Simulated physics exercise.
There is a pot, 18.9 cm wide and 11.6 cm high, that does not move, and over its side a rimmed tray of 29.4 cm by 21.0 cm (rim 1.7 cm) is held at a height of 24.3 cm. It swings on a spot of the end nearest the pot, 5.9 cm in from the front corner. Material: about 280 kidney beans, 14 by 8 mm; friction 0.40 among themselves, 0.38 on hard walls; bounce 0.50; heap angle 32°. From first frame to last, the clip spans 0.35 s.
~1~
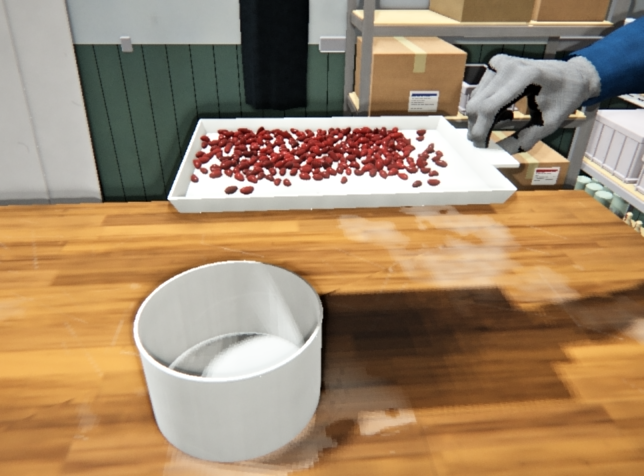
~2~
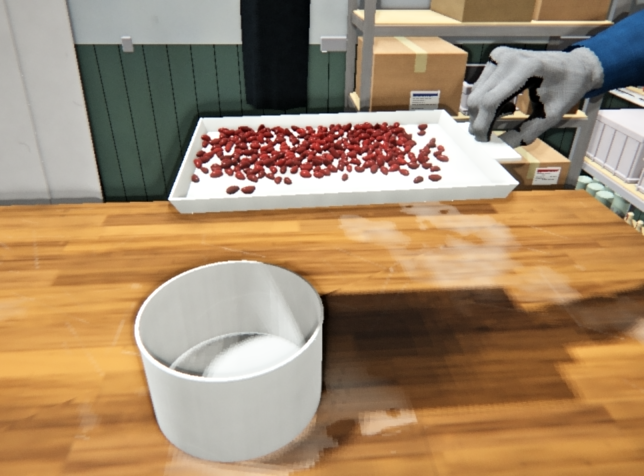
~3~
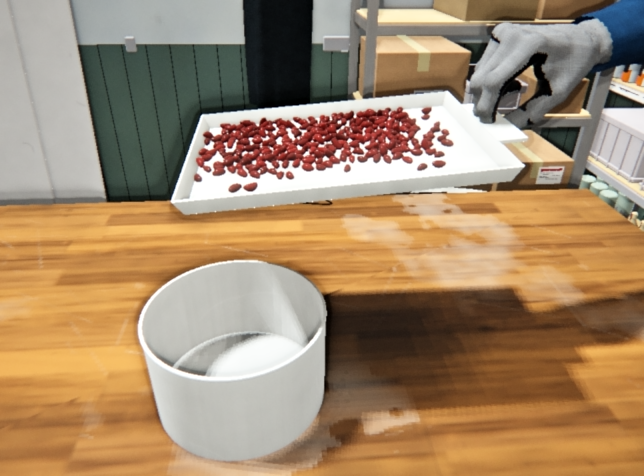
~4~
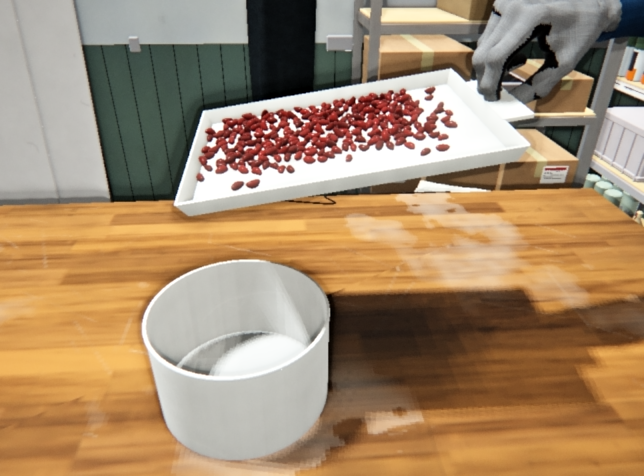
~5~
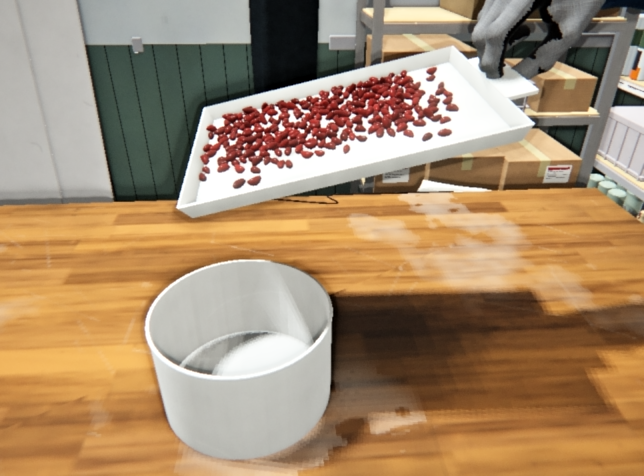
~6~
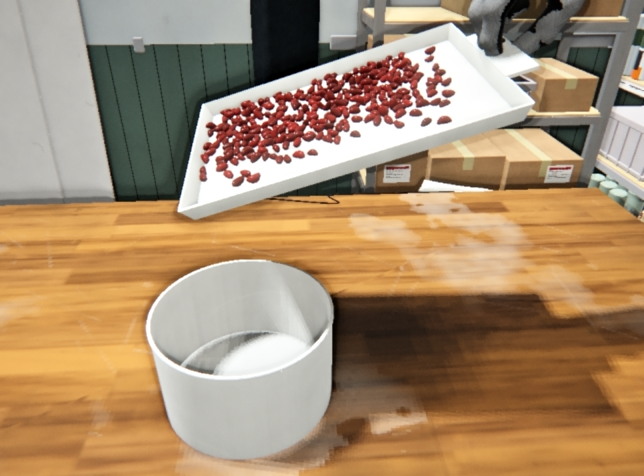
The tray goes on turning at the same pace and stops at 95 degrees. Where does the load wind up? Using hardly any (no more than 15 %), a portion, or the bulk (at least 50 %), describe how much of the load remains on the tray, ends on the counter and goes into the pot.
Tray: Hardly any, counter: A portion, pot: The bulk.
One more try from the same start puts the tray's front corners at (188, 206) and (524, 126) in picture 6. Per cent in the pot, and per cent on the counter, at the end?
Pot 90, counter 10.
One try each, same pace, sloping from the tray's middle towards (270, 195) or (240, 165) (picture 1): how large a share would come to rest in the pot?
That would be close to 95 per cent and then close to 30 per cent.
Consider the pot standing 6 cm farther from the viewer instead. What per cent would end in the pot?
Close to 25 per cent, then.
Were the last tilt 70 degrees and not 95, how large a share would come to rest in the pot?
Pot share: About 65 per cent.
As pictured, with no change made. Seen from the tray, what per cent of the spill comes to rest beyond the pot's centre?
Share past the middle: Roughly 100 percent.
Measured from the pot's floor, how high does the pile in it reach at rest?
Roughly 2.0 centimetres.
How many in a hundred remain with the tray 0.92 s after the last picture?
25%, roughly.
Then, 0.55 s after the last picture, tilt 55 degrees; the tray holds 80 %, the pot 0 %.
Then, 0.92 s after the last picture, tilt 79 degrees; the tray holds 25 %, the pot 40 %.
Then, 1.37 s after the last picture, tilt 95 degrees; the tray holds 0 %, the pot 65 %.
In the end, tray 0 %, counter 35 %, pot 65 %.
